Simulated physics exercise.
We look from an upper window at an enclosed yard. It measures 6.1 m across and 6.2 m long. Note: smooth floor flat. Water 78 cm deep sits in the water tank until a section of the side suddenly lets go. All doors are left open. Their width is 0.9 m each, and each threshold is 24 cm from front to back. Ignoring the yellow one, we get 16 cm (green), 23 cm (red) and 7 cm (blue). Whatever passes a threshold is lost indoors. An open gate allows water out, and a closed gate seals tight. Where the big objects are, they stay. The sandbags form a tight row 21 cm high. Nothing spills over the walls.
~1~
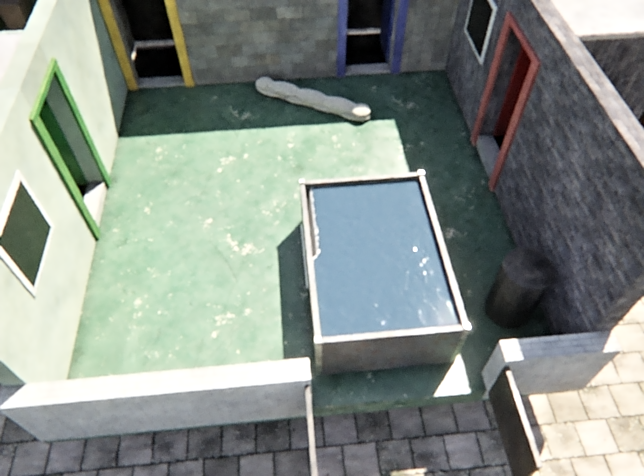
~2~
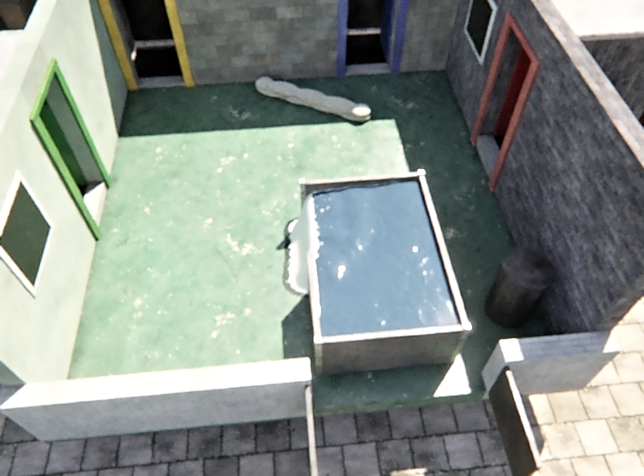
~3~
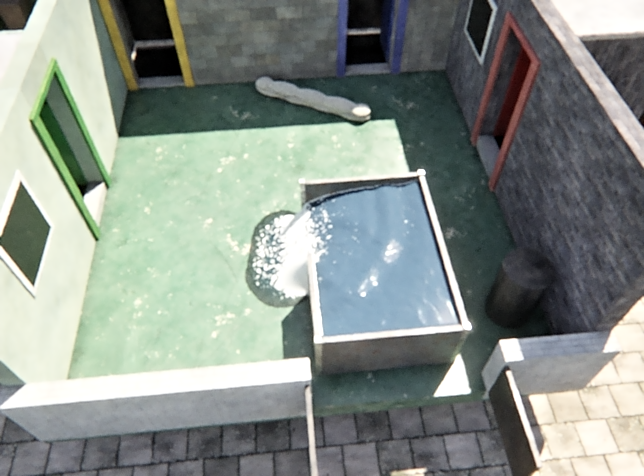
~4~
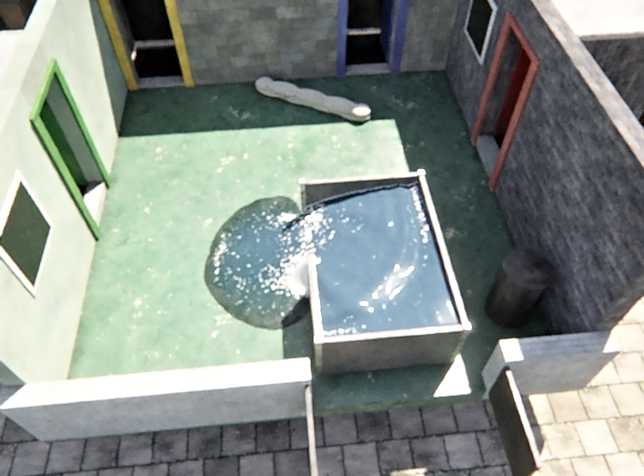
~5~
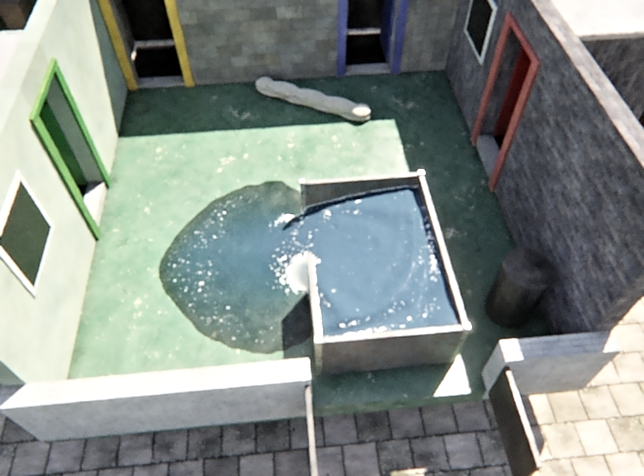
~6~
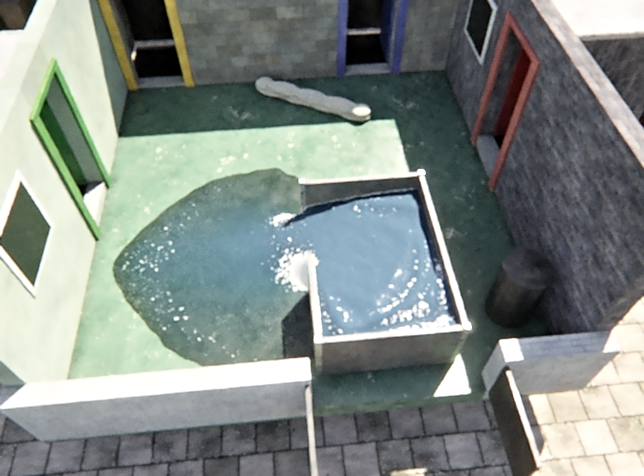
Water pours from the left side of a raised tank and spreads across the green floor.
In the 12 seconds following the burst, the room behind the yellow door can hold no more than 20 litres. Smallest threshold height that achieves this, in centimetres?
25 cm.
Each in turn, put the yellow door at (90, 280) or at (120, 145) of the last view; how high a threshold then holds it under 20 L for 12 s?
About 28 cm for the first and 13.0 cm for the second.
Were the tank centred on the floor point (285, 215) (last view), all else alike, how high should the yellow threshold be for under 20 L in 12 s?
Minimum: Approx. 34 cm.
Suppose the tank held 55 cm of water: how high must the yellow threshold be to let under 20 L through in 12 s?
Then a height close to 16 cm.
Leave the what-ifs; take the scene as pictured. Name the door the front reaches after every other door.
Coming last is the red one.
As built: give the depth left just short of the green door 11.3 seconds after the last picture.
The depth there is around 9.0 cm.
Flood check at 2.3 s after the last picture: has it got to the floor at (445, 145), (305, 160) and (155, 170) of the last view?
In the order asked: Untouched, untouched, soaked.
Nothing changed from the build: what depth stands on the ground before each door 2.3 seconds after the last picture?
Centimetres: Green = 23, red = 0, blue = 0, yellow = 23.
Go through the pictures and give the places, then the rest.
The first picture shows still water, 78 cm deep, in the water tank at (375, 251); the yellow door at (148, 39) is dry.
In the second picture, the gap is at (309, 244), the front 0.3 m out at (289, 284); the back of the water tank holds 78 cm.
In the third picture, the gap is at (309, 245), the front 0.8 m out at (254, 284); the back of the water tank holds 78 cm.
In the fourth picture, water pours out at (309, 246) and has run 1.4 m, to (210, 276); about 9 cm deep outside, 75 cm at the back.
In the fifth picture, the gap is at (309, 246), the front 2.0 m out at (167, 276); the back of the water tank holds 67 cm.
In the sixth picture, the gap is at (309, 246), the front 2.7 m out at (121, 270); the back of the water tank holds 67 cm; the yellow door at (148, 39), 4.9 m from the gap, is still 2.9 m from the nearest water.
Then, 0.7 s after the last picture water covers 35 % of the floor, deepest (39 cm) near (294, 246); it has not reached the yellow door.
Then, 2.3 s after the last picture water covers 45 % of the floor, deepest (32 cm) near (128, 91); 23 cm at the yellow door, 63 litres in over its 6 cm threshold.
Then, 11.3 s after the last picture water covers 90 % of the floor, deepest (10 cm) near (119, 136); 10 cm at the yellow door, 500 litres in over its 6 cm threshold.
At the yellow door as built, the water peaked near 24 cm, 2.5 s after the last picture.
With a threshold of 22.5 cm, 34 litres would have come in within the 12 s; with 30.5 cm, 6 litres. So under 20 litres takes about 25 cm.
